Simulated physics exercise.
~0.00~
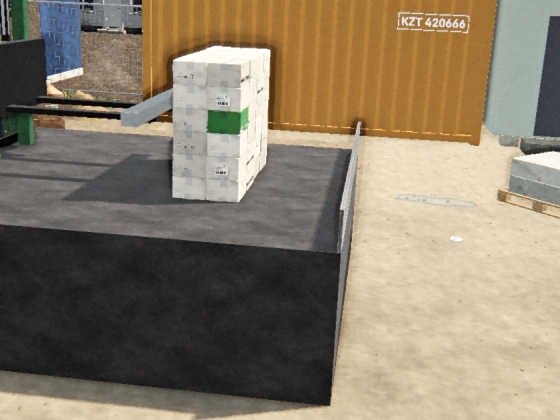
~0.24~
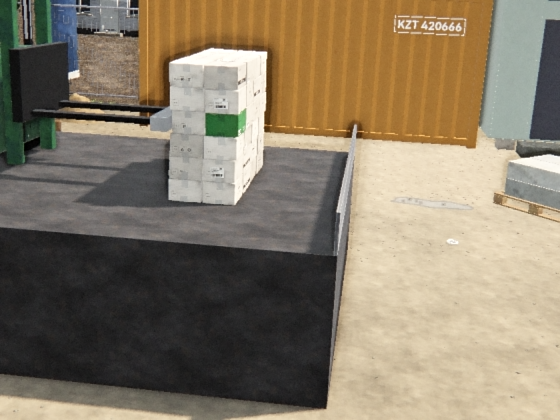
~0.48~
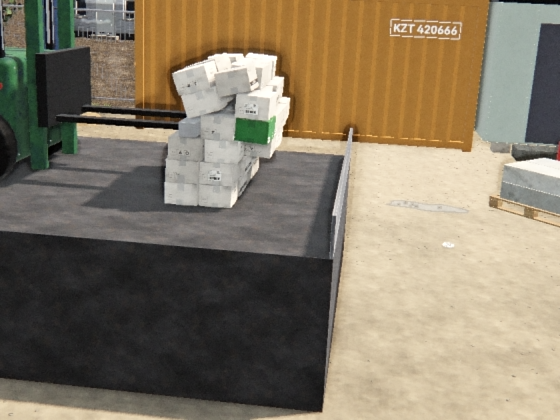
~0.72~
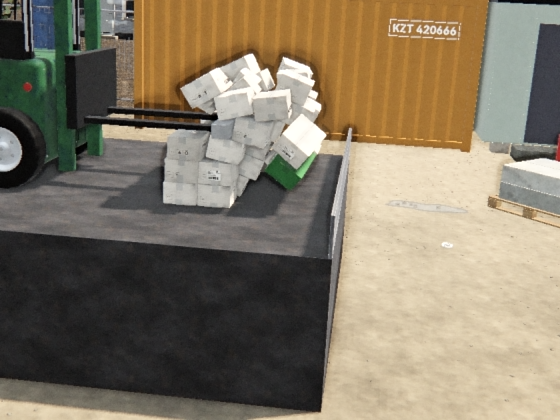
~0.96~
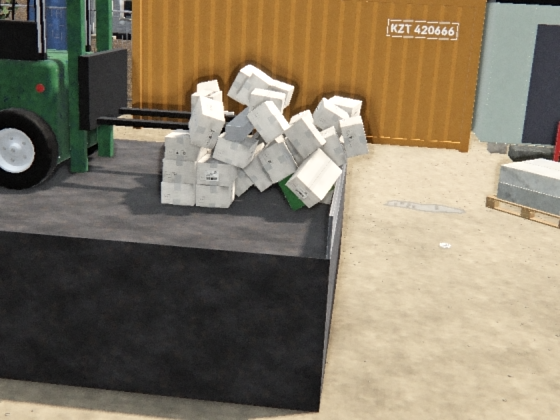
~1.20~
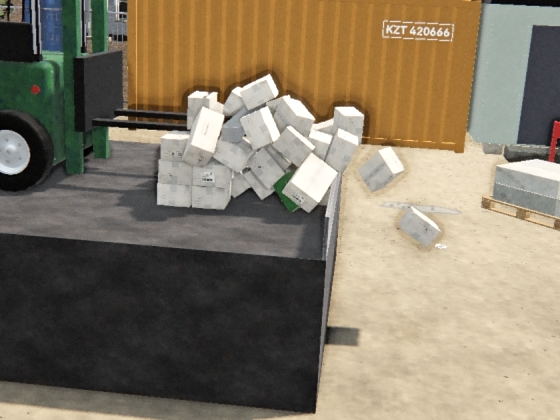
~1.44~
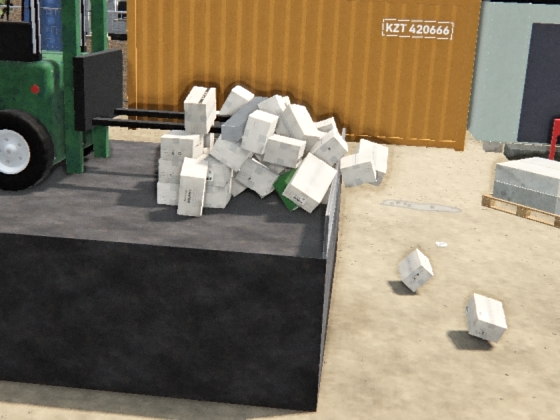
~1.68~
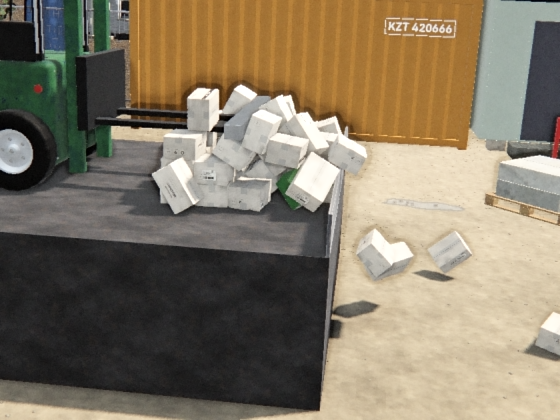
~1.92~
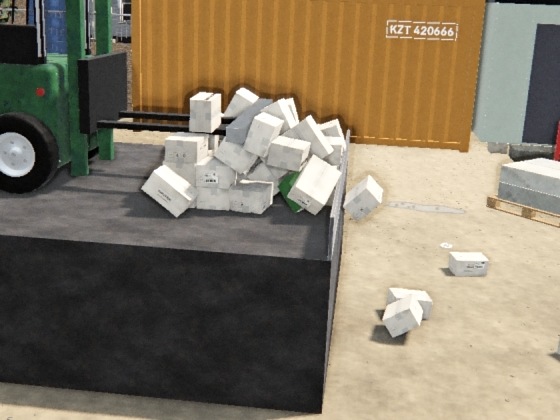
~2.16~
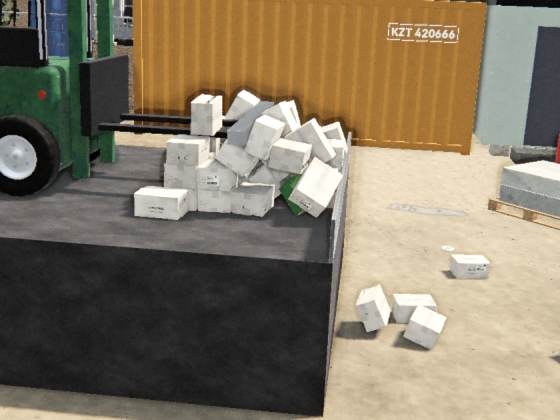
In a yard beside an orange container, a green forklift pushes a beam rightward into a stack of white parcels on a raised dark deck, toppling its upper part into a heap against the edge board, while a few parcels tumble over onto the sandy ground.
